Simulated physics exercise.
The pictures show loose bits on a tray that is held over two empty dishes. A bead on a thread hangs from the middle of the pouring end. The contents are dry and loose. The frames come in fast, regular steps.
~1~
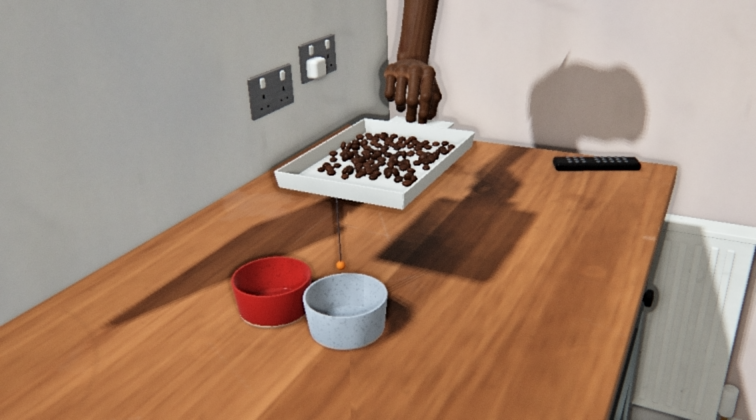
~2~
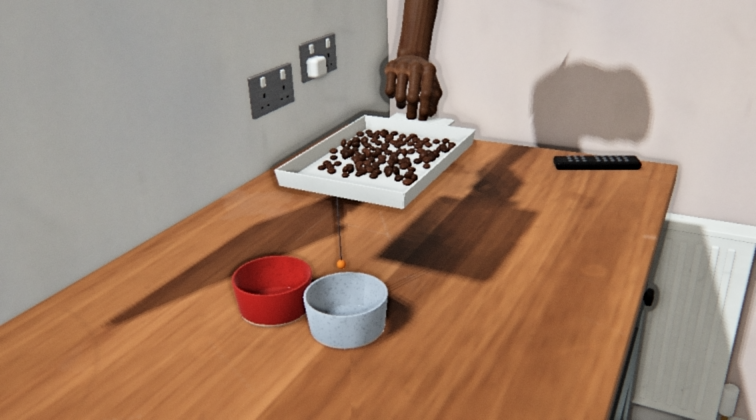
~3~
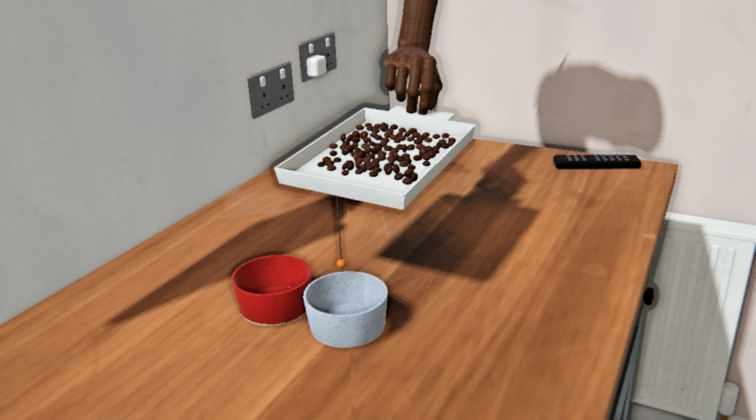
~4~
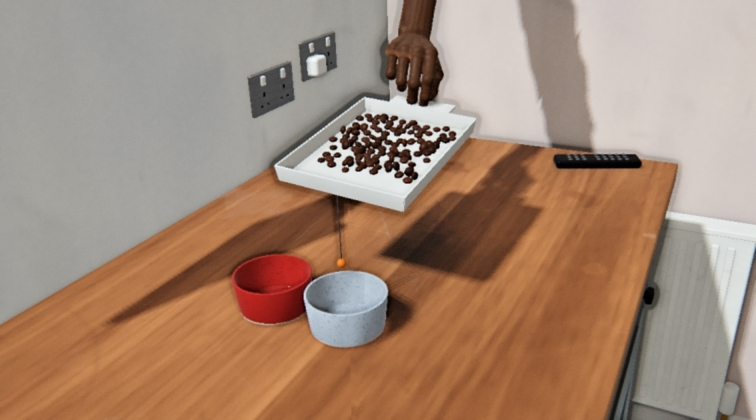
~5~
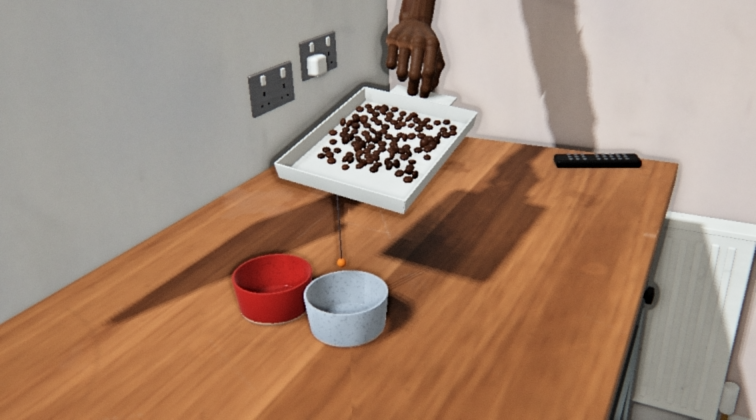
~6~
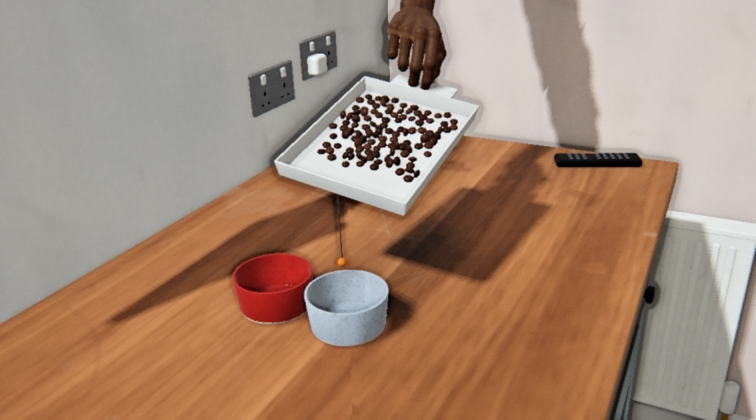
A wooden worktop against grey and pale pink walls, with sockets at the left, is seen from slightly above by a still camera. A dark brown hand holds a white tray of small dark brown pieces above a red dish on the left and a pale blue-grey one on the right, near an orange bead hanging on a thread. The hand gradually tilts the tray, raising its far side while the pouring end dips slightly at the right corner.
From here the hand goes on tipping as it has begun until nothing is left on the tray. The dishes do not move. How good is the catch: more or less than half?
In the dishes lies under half of it.
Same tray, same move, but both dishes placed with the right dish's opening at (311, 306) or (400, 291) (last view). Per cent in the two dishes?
The first gives 0 %, the second 100 %.
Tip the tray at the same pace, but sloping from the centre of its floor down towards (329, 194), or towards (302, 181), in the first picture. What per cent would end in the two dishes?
Roughly 80 per cent, and 70 per cent.
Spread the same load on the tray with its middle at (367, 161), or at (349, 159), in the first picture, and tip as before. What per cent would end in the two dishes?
First some 30, then 20 per cent.
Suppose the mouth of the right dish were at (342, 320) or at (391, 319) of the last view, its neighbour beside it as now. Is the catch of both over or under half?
The first try: Under half. The second: Below a half.
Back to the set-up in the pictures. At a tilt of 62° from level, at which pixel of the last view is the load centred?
At about (393, 185).
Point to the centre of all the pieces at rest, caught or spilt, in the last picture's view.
At about (412, 326).
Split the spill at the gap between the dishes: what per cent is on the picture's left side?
Roughly 0 in a hundred.
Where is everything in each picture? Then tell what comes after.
In the first picture, corners of the pouring end (278, 171) and (402, 192), level; middle of the load (388, 155), flat chocolate drops; left dish (250, 309); right dish (325, 330); bead on its thread (341, 265).
In the second picture, corners of the pouring end (279, 170) and (403, 192), level; middle of the load (389, 153).
In the third picture, corners of the pouring end (278, 168) and (403, 193), tipped barely, lowest at the right corner; middle of the load (388, 148).
In the fourth picture, corners of the pouring end (278, 165) and (403, 196), tipped a little, lowest at the right corner; middle of the load (389, 142).
In the fifth picture, corners of the pouring end (278, 163) and (403, 199), tipped a little, lowest at the right corner; middle of the load (389, 137).
In the sixth picture, corners of the pouring end (278, 161) and (404, 201), tipped clearly, lowest at the right corner; middle of the load (389, 131); left dish (251, 306); right dish (326, 327).
Just after the last frame, tray tipped steeply; almost all on the tray; just a few in the air.
A moment on, tray tipped past a quarter turn; about a tenth on the tray; about a tenth in the right dish; roughly half outside both; about a tenth in the air.
Further on, tray tipped past a quarter turn; about a tenth in the right dish; the larger part outside both.
When it is over, tray tipped past a quarter turn; about a tenth in the right dish; not one in the left dish; the larger part outside both.
